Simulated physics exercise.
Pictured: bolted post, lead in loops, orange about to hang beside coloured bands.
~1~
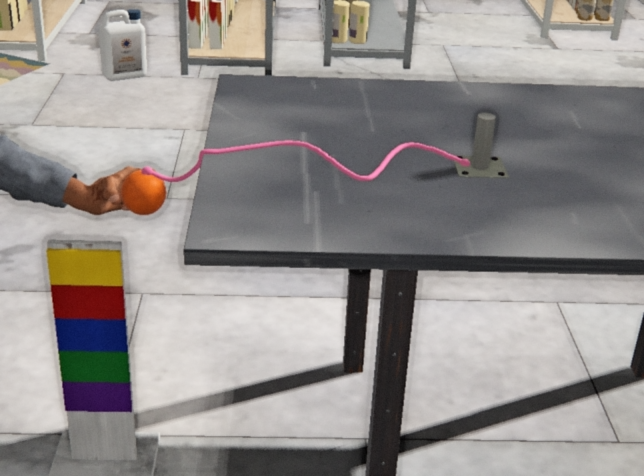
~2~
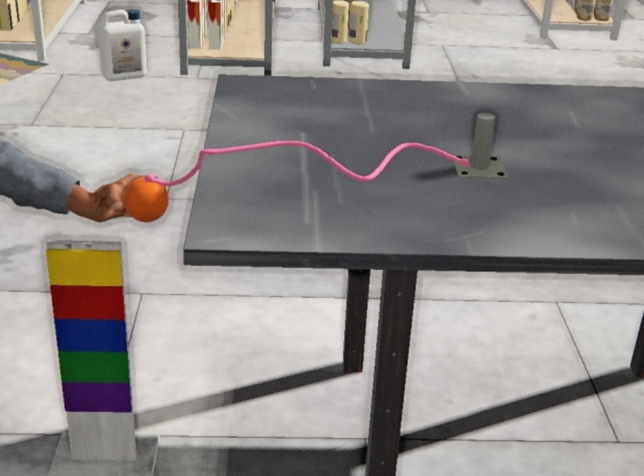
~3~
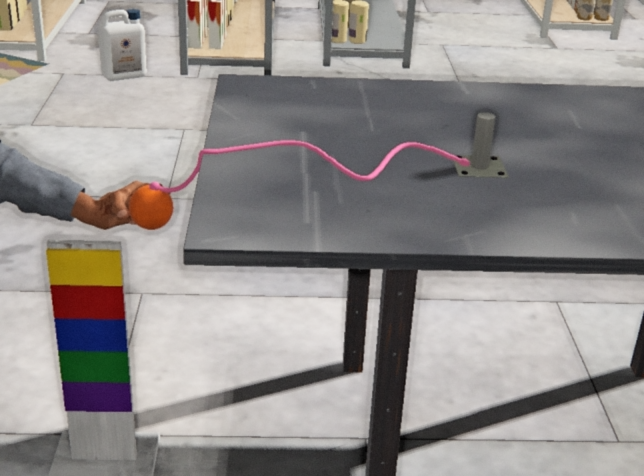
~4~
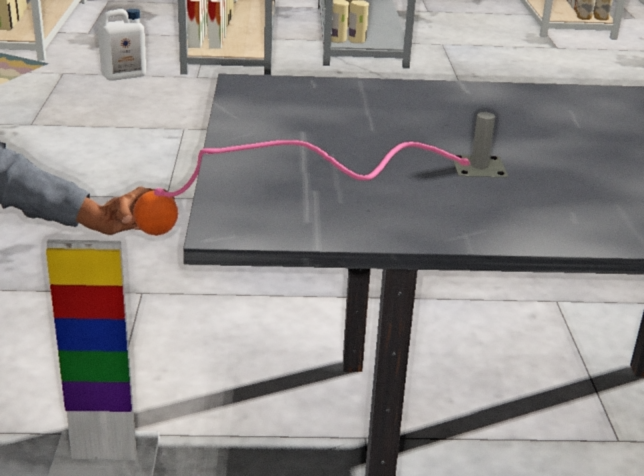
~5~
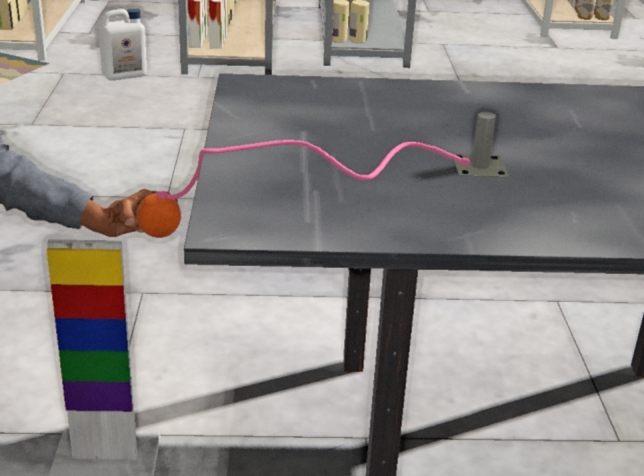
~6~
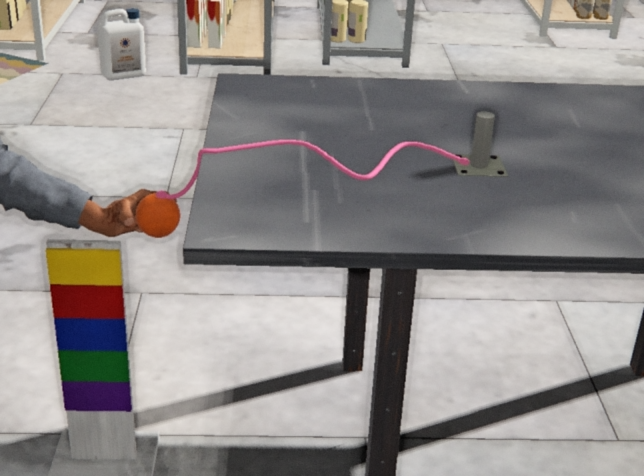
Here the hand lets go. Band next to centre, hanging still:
Blue.
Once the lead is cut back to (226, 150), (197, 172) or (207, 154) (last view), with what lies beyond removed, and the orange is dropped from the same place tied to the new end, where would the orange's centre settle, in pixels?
I'd put it around (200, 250) for the first cut, (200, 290) for the second and (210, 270) for the third.
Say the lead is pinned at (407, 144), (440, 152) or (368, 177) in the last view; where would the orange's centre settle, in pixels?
First try (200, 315), second try (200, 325), third try (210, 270).
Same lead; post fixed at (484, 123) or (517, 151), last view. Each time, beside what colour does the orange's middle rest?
Try one - red; try two - red.
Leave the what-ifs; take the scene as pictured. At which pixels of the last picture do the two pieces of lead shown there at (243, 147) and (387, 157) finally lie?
Roughly at (198, 223), and the other roughly at (351, 160).
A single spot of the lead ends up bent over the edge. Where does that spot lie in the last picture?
Around (307, 145).
Soon after, orange near (171, 325); level with blue.
After that, orange near (235, 334); level with blue.
And then, orange near (200, 335); level with blue.
In the end, orange near (200, 336); level with blue. Its middle rests at the blue band.
